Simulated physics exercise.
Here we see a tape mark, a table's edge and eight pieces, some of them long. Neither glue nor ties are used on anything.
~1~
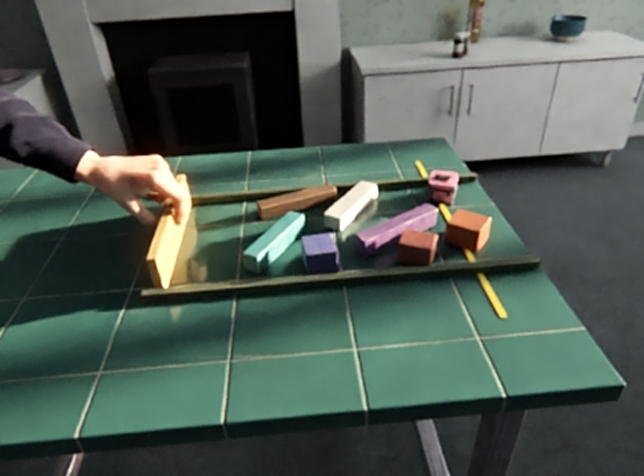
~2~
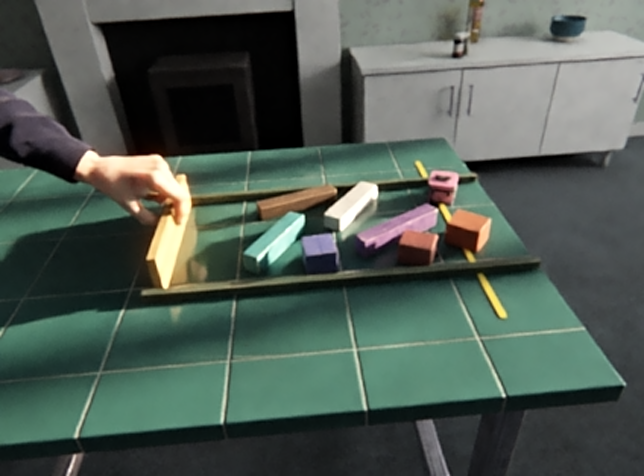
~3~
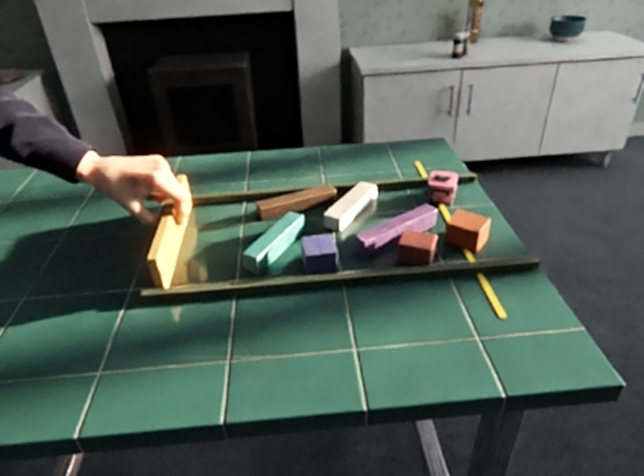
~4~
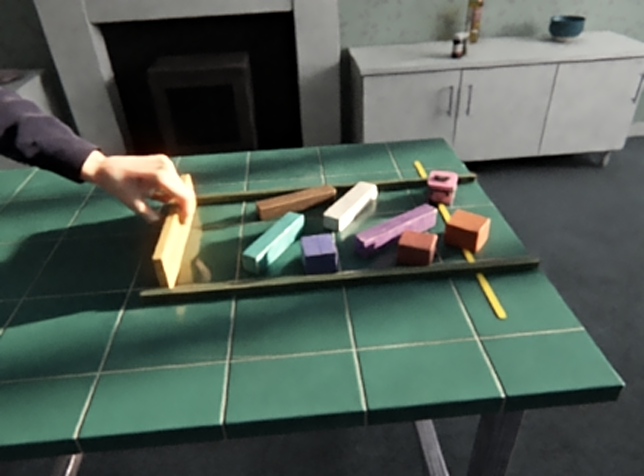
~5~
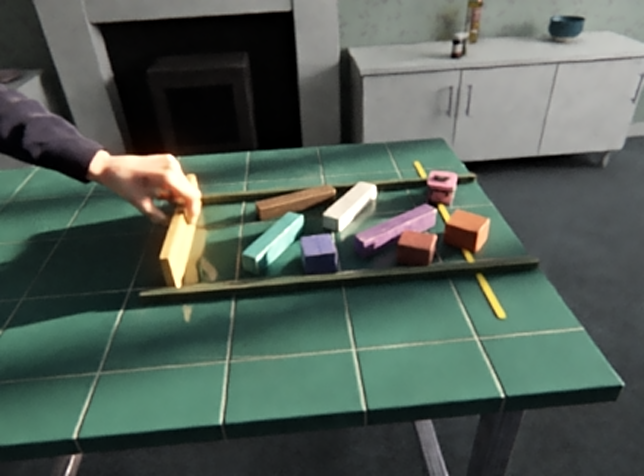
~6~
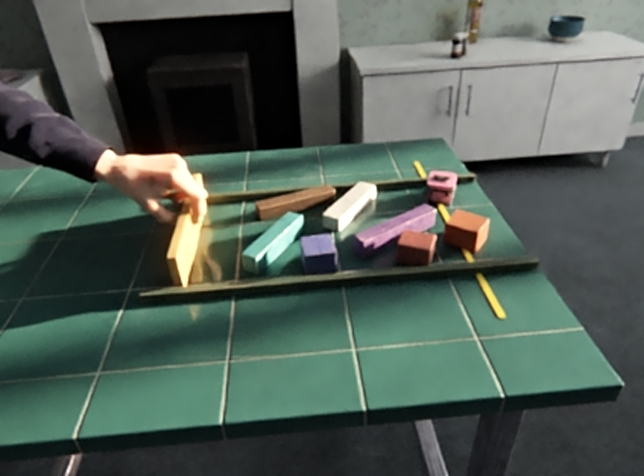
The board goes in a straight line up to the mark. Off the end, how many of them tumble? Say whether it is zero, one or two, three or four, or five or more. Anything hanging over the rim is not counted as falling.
I would say three or four.
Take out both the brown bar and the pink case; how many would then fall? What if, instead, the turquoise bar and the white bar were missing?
Try 1: 2; try 2: 1.
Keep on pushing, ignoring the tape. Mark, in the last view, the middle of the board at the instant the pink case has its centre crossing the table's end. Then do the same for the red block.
Roughly at (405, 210) and roughly at (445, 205).
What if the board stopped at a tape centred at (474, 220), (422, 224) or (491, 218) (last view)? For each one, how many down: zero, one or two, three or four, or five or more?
In order of the places: More than four; one or two; five or over.
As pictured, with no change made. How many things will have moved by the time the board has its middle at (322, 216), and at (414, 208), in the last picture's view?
First position 5; second position 8.
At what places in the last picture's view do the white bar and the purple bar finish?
The white bar at (487, 200), the purple bar at (499, 213).
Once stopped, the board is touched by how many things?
All in all, 2.
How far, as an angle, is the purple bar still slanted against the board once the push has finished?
Roughly 35° out of line.
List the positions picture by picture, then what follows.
In the first picture, pink case (443, 187); orange block (467, 230); red block (417, 248); board (172, 228); tape (451, 221).
In the second picture, orange block (467, 231); board (172, 228).
In the third picture, red block (417, 249); blue block (319, 255).
In the fourth picture, pink case (442, 188); brown bar (297, 202).
In the fifth picture, orange block (466, 231); turquoise bar (274, 242).
In the sixth picture, pink case (441, 188); orange block (466, 231); red block (416, 249); board (189, 226); tape (449, 222).
Soon after, none off yet; pink case at rest near (441, 188); orange block at rest near (466, 231); red block at rest near (416, 249).
After that, none off yet; pink case displaced a little near (451, 188); orange block at rest near (466, 231); red block displaced about its own width near (440, 246).
In the end, the number that fall off is three or four; gone, red block, orange block and pink case.
